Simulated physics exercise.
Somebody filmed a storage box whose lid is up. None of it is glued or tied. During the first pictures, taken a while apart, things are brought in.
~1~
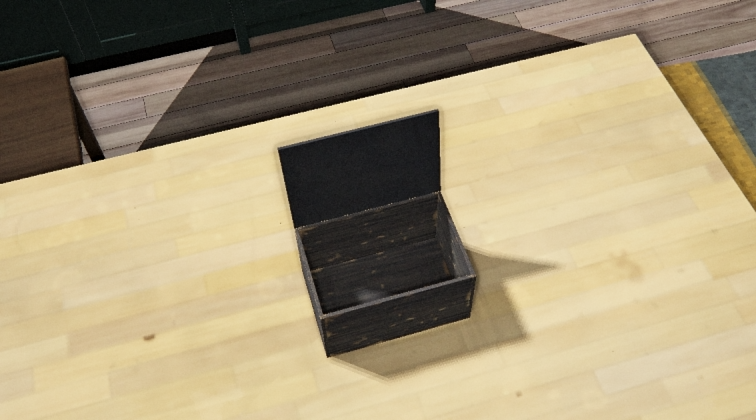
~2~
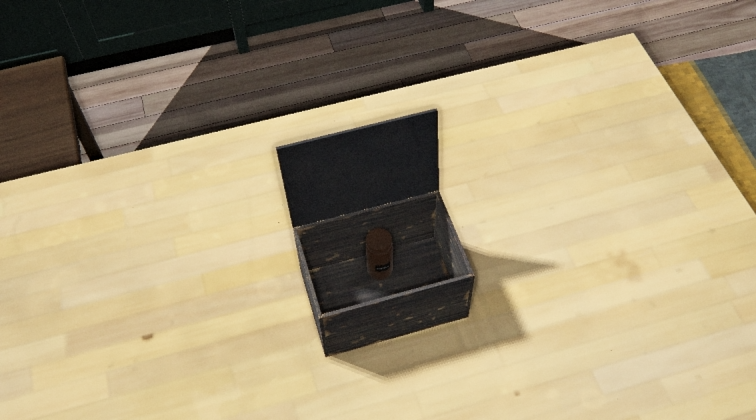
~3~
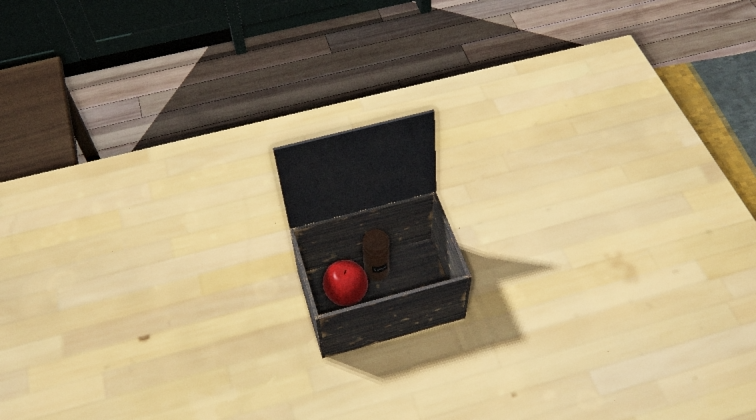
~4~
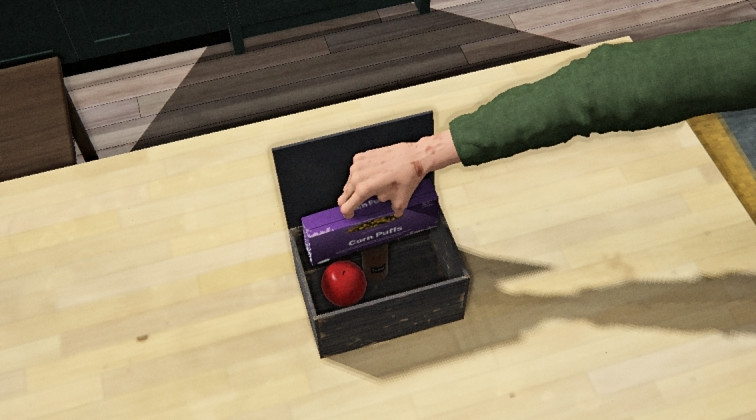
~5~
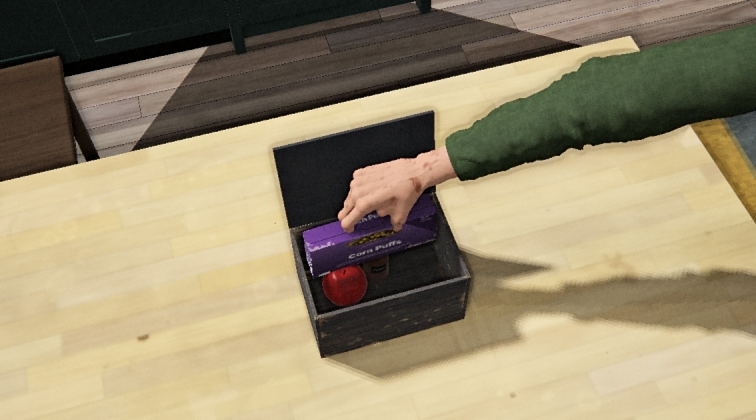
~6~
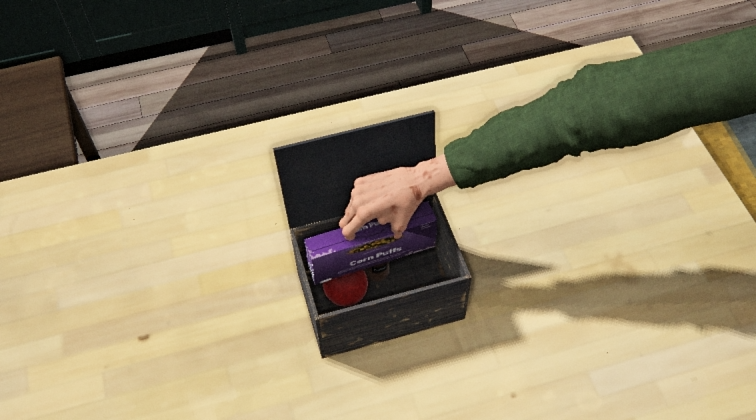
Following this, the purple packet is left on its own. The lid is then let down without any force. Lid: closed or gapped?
I expect the box to be lidded.
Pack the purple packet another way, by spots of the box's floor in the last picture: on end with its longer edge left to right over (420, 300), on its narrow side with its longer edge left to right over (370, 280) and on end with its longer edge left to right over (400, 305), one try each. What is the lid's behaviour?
Try one: The lid remains open; try two: It comes all the way down; try three: It remains open.
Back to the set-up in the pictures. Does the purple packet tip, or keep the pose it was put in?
Simply put, the purple packet gets tilted.
Then, 0.50 s after the last picture, purple packet tipped 44° from how it was near (382, 290).
Then, 1.50 s after the last picture, lid 66° above the rim; purple packet tipped 50° from how it was near (381, 290).
Then, 1.80 s after the last picture, lid 32° above the rim; purple packet tipped 51° from how it was near (381, 290).
Then, 2.10 s after the last picture, lid 3° above the rim; purple packet tipped 70° from how it was near (384, 291); red apple rolled a little.
At rest, lid shut; tipped over in the box, purple packet; the other 2 in place. Seen from the same camera at the end, purple packet near (378, 308).
